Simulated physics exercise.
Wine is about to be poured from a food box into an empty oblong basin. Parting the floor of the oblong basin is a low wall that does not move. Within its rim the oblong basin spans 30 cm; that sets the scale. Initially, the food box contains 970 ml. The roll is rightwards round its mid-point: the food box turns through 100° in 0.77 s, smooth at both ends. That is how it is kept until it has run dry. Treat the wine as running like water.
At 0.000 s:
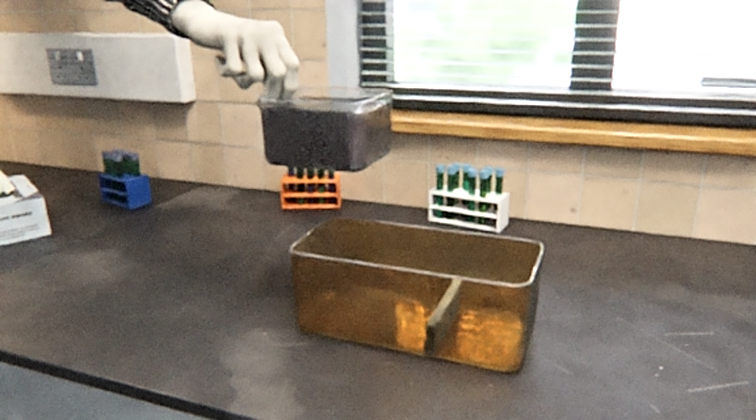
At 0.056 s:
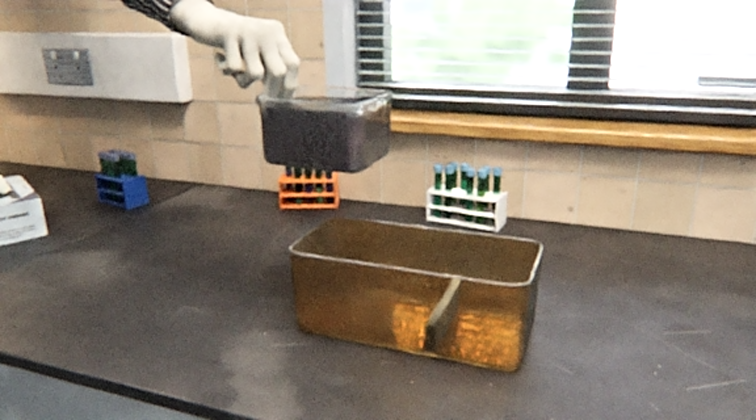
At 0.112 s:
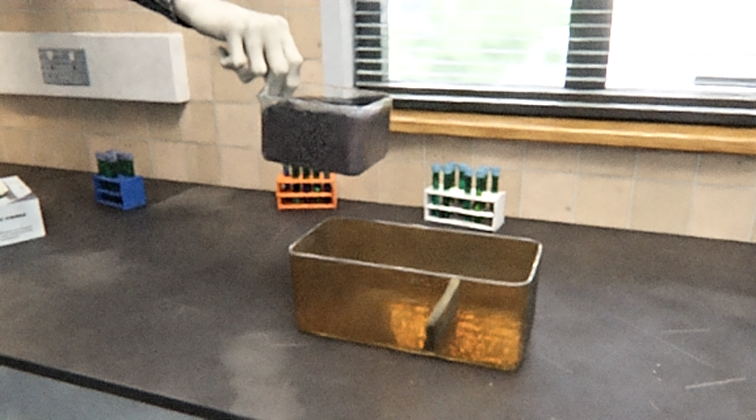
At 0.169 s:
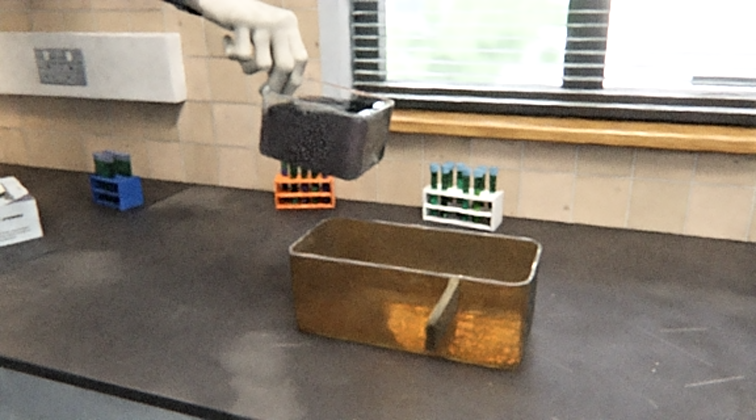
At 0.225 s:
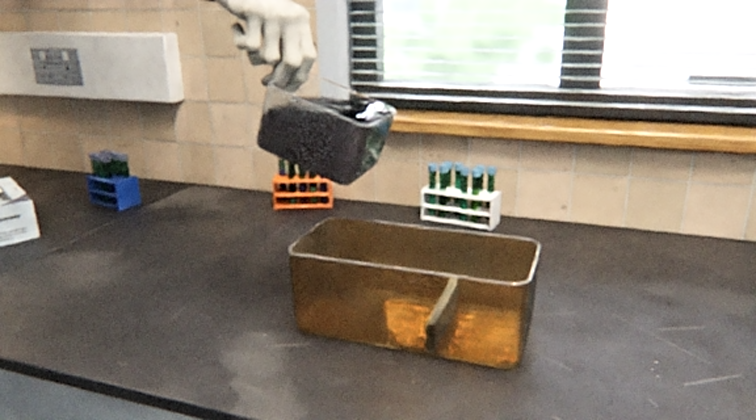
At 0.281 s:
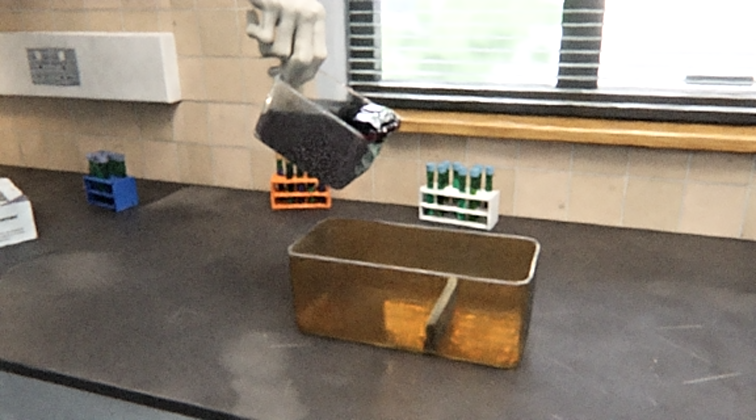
A gloved hand held a clear food box of dark wine above an empty amber basin with a low dividing wall, then gradually tilted it rightwards until the wine reached the box's right rim.
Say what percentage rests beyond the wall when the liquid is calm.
Roughly 33 per cent rests beyond the wall.
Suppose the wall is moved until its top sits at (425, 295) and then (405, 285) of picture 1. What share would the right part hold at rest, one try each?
Respectively close to 55 and 70 %.
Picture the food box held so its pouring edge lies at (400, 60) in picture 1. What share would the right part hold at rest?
Result then: Approx. 50 %.
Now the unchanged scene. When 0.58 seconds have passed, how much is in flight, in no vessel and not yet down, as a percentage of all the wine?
Around 42 percent.
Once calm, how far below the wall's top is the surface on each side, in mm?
About 16 mm left, about 16 mm right.
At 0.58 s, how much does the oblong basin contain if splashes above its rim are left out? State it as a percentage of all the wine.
Around 22%.
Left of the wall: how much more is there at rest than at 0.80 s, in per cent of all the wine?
Around 18 in a hundred.
Then, 0.58 s in, the tilt is 85° and 34 per cent is still to pour, 7 is left of the wall and 16 right of it.
Then, 0.80 s in, the tilt is 100° and 9 per cent is still to pour, 40 is left of the wall and 33 right of it.
Then, 1.02 s in, the tilt is 100° and 2 per cent is still to pour, 52 is left of the wall and 33 right of it.
Then, 1.27 s in, the tilt is 100° and 0 per cent is still to pour, 57 is left of the wall and 33 right of it.
Finally, 58 per cent lies left of the wall, 33 right of it and 9 outside.
